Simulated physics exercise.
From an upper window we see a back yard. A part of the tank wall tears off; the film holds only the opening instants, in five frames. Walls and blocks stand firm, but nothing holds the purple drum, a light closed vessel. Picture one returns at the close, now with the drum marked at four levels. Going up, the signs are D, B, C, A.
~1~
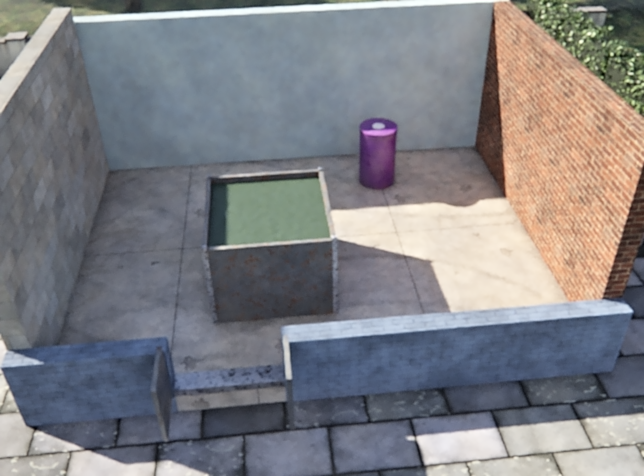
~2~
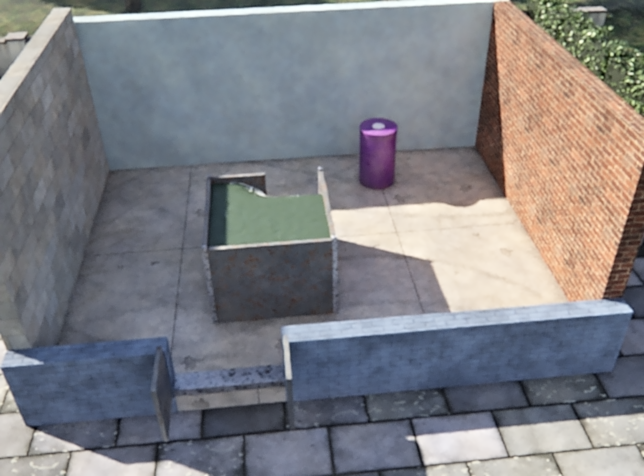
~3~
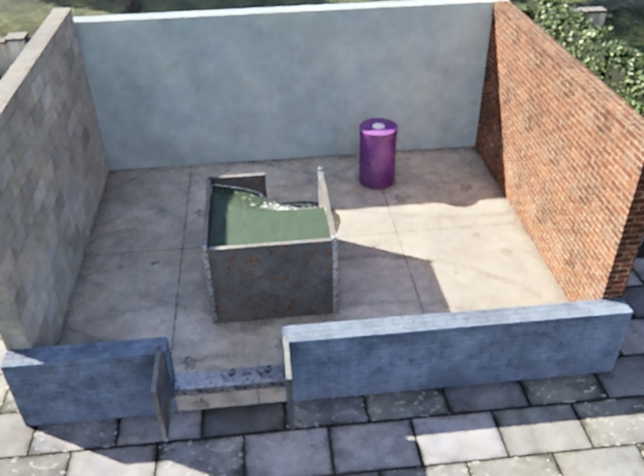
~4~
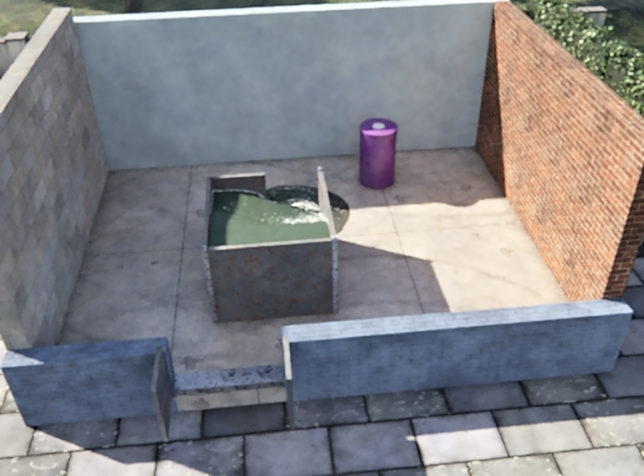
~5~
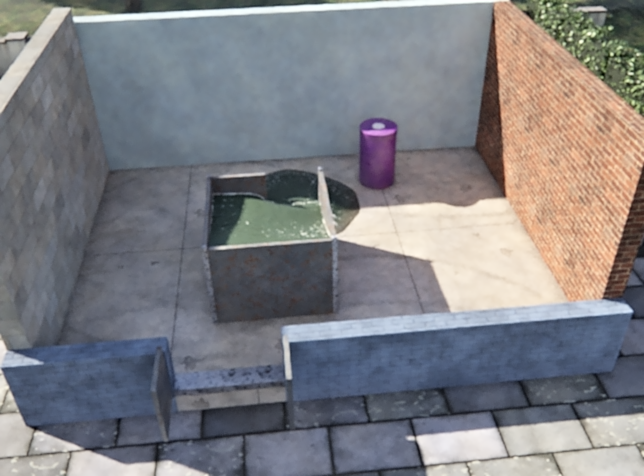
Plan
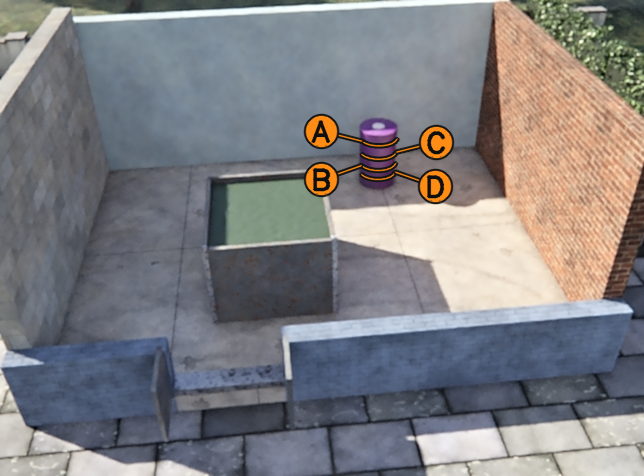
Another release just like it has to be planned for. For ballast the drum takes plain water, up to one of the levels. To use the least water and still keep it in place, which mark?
Mark B.
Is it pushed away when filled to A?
No, not at all.
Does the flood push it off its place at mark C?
No.
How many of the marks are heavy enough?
Three.
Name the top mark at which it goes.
Mark D.
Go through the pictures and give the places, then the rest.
In the first picture, lid of the purple drum at (378, 126); tank full, its middle at (268, 212); open gate at (225, 335).
In the second picture, water covers 1 % of the ground, mostly out of sight from here.
In the third picture, water covers 4 % of the ground, mostly out of sight from here.
In the fourth picture, 7 % of the ground under water, its edge towards the drum at (339, 201).
In the fifth picture, lid of the purple drum at (378, 126); 10 % of the ground under water, its edge towards the drum at (345, 189).
In orange, A at (381, 145); B at (380, 170); C at (381, 159); D at (380, 179); from the bottom up D, B, C, A.
If A is chosen, it does not move.
If B is chosen, it shifts by a finger or two and stays.
If C is chosen, it does not move.
If D is chosen, it is pushed about 3 times its own width away.
